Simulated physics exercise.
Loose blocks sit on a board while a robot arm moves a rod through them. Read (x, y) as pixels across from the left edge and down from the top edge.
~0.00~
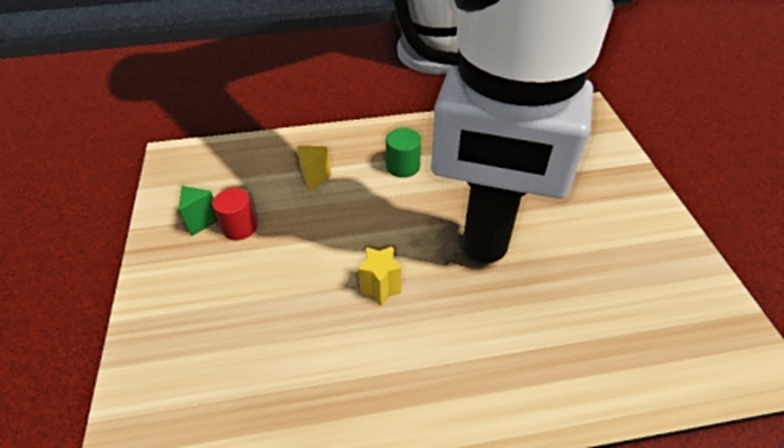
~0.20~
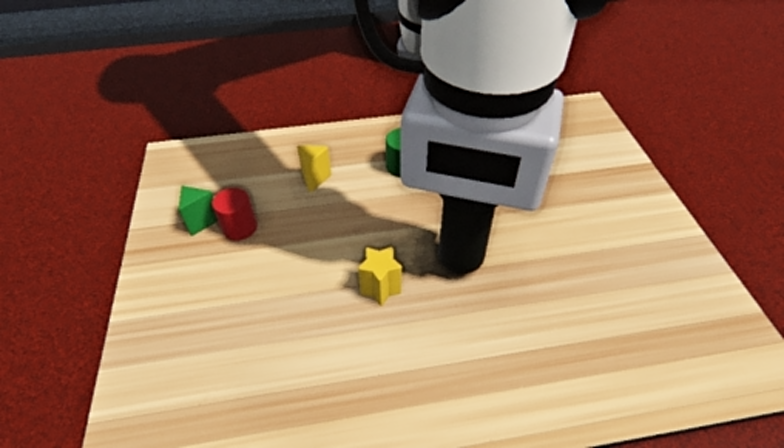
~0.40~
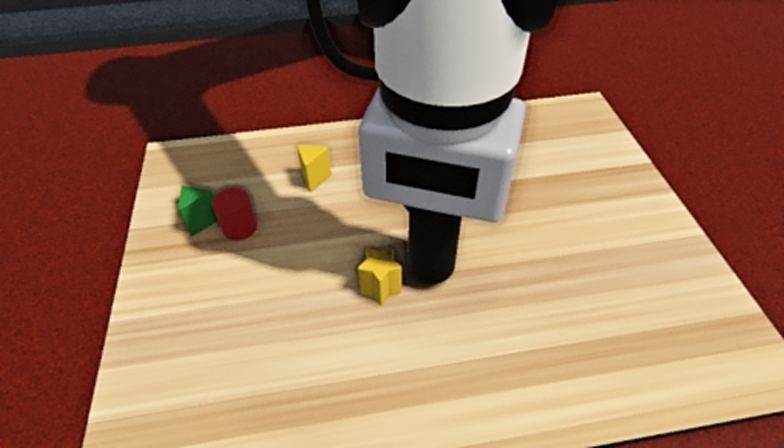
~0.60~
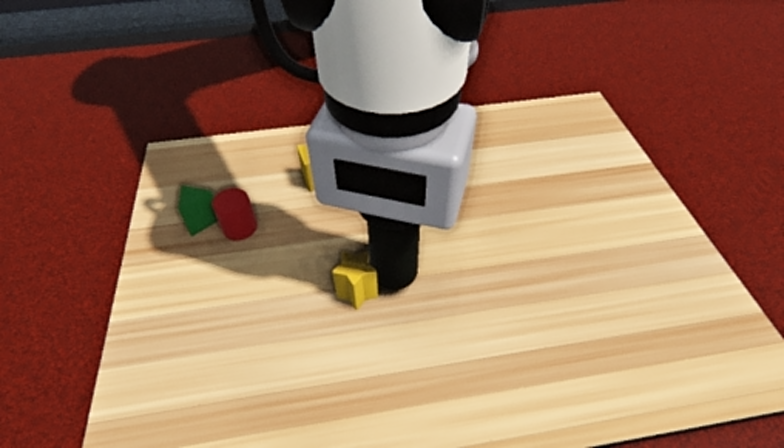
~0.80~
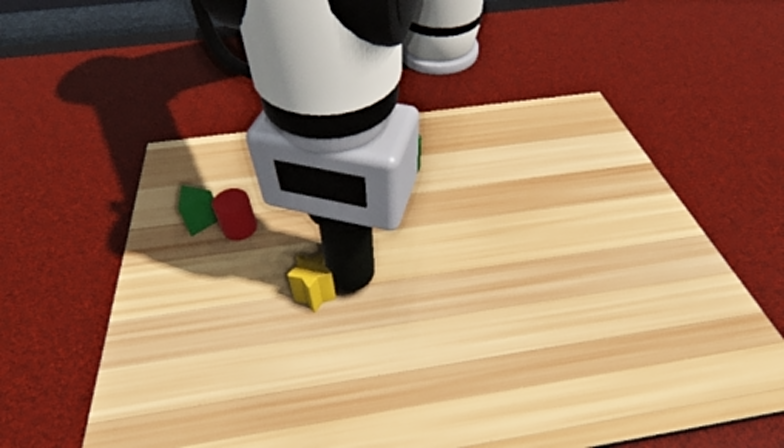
To begin with, a robot arm holds a dark rod on a wooden board, to the right of a yellow star block, with red, green and yellow blocks farther back. The rod moves left up to the star, then pushes it left across the board while the red block stays put.
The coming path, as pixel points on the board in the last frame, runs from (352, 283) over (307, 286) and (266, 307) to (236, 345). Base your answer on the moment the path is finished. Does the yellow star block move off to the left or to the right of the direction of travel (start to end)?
It is pushed towards the right-hand side.
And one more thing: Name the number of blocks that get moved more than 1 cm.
It should be one.
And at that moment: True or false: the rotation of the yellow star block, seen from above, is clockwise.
The claim holds.
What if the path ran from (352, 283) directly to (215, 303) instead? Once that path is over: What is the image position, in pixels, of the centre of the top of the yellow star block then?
Its top middle will sit at (159, 294).
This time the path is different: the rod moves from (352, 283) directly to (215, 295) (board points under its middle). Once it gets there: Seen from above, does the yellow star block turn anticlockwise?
The answer is yes.
What follows on the original path. One third of the way, rod (305, 277); yellow star block (261, 272).
Two thirds of the way, rod (263, 298); yellow star block (214, 292).
At the end, rod (232, 336); red round block not moved; yellow star block (184, 309), turned 35° clockwise.
